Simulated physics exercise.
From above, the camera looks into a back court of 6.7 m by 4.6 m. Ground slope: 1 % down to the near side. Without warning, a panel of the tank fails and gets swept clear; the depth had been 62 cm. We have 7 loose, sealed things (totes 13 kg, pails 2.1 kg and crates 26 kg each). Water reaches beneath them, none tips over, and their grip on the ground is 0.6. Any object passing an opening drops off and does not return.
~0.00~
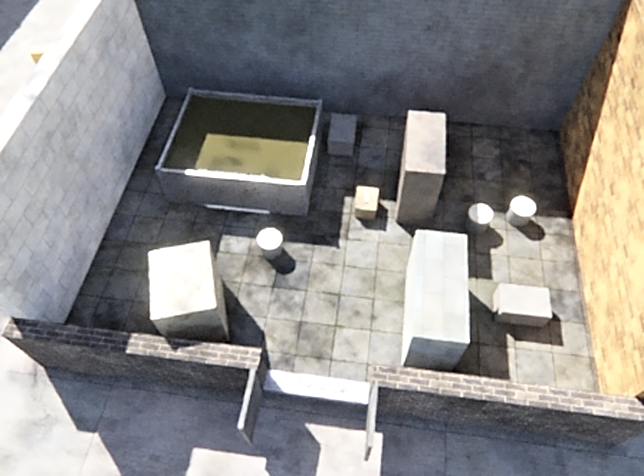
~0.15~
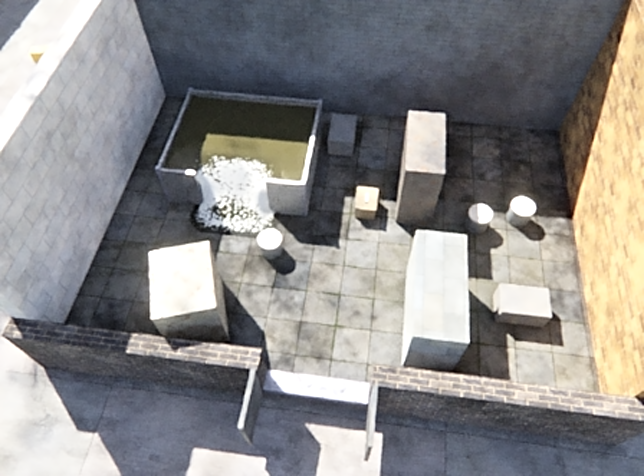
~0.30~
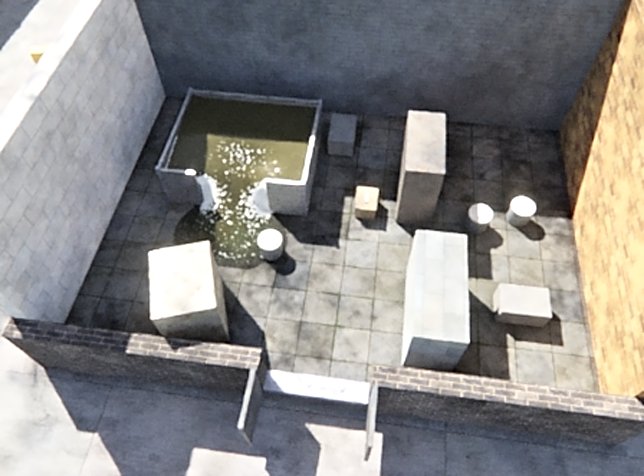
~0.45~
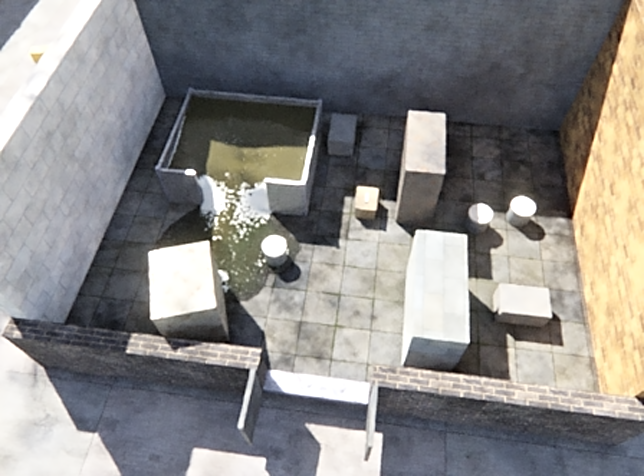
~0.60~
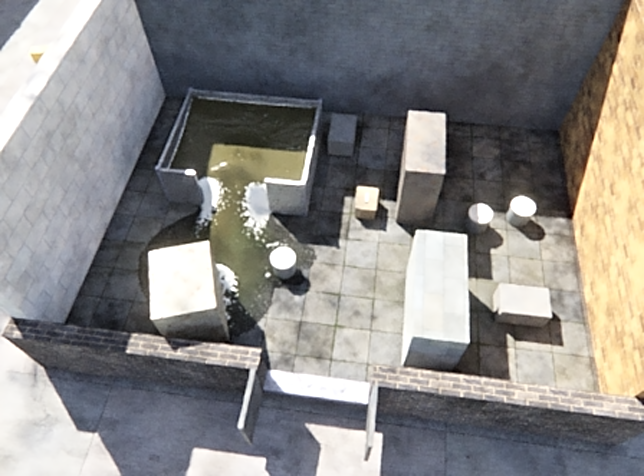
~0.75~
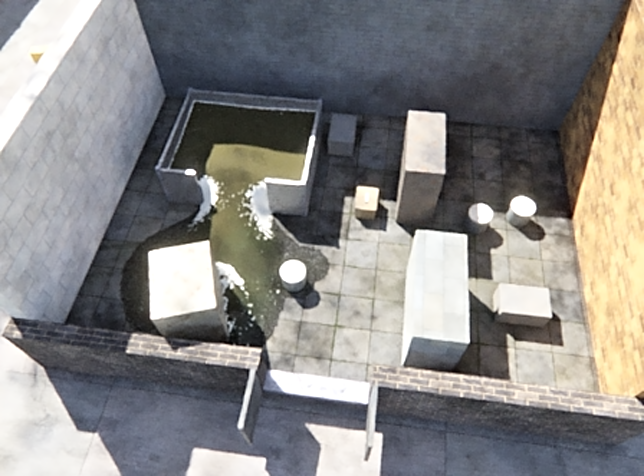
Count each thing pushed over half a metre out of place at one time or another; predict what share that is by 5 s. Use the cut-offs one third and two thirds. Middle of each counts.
Under a third.
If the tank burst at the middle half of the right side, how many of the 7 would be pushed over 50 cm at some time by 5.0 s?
Then 3 of them would.
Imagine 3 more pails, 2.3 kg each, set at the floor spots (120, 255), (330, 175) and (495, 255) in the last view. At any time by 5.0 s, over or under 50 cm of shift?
Each in turn ends up beyond the limit, within the limit, within the limit.
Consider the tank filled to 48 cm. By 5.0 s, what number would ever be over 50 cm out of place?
1.
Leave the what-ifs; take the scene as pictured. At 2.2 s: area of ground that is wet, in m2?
About 11.5 m2 is covered.
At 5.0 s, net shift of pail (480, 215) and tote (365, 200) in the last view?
In turn: 0 cm, 0 cm.
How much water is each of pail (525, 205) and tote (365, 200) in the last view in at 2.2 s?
First roughly 0 cm, second roughly 0 cm.
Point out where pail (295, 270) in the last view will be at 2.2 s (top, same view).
(393, 363) or thereabouts.
After 1.1 s 1 of 7 are over 50 cm from their spots; 0 afloat.
After 2.2 s 1 of 7 are over 50 cm from their spots; 1 afloat.
After 3.5 s 1 of 7 are over 50 cm from their spots; 1 afloat.
After 5.0 s 1 of 7 are over 50 cm from their spots, and 1 have been at some point; 1 afloat.
